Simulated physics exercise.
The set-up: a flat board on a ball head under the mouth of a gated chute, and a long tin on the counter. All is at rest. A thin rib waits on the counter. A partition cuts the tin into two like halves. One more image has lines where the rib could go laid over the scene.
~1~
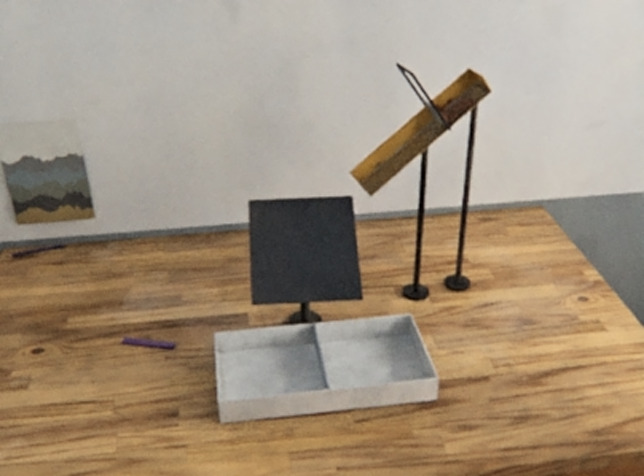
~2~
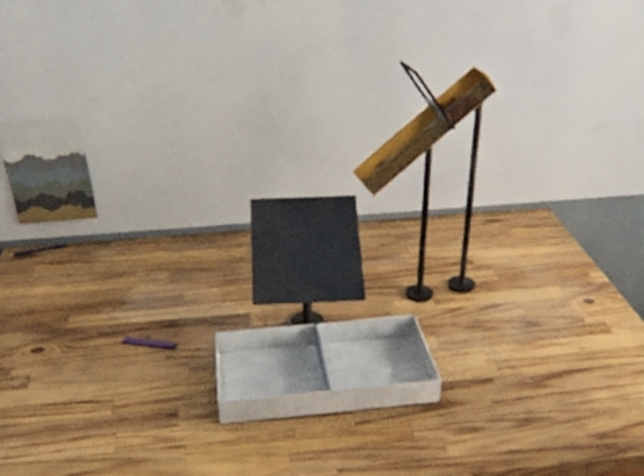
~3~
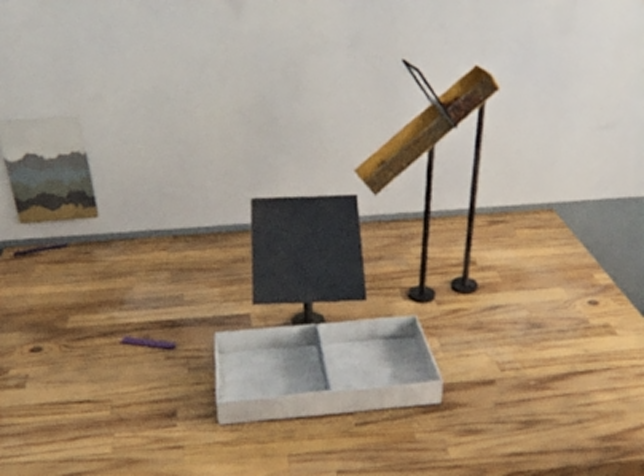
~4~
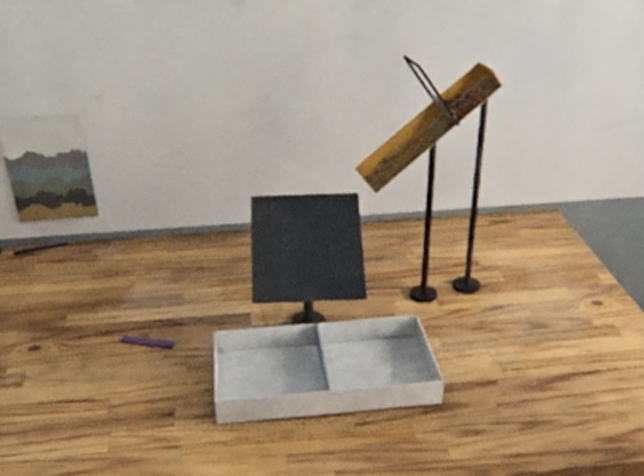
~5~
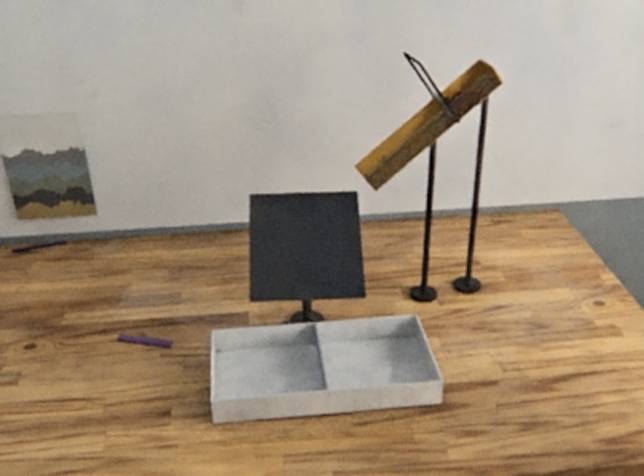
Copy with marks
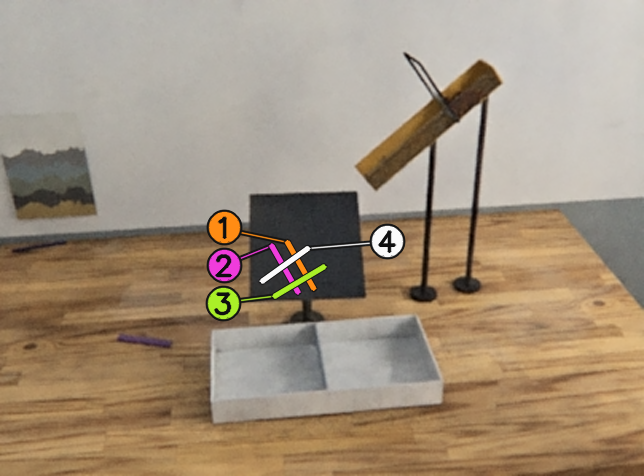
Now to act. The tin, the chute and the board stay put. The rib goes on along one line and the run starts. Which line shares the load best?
Best: 2.
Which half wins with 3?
The left half.
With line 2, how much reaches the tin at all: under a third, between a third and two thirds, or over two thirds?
Line 2 gives over two thirds.
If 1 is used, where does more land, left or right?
Right.
On the marked copy, line 1 from (287, 242) to (313, 288); line 2 from (271, 245) to (297, 292); line 3 from (323, 266) to (274, 296); line 4 from (307, 248) to (262, 281).
With 1, of what is caught, a small part in the left half, most in the right.
With 2, of what is caught, about two thirds in the left half, about a third in the right.
With 3, of what is caught, nearly all in the left half, a small part in the right.
With 4, of what is caught, most in the left half, a small part in the right.
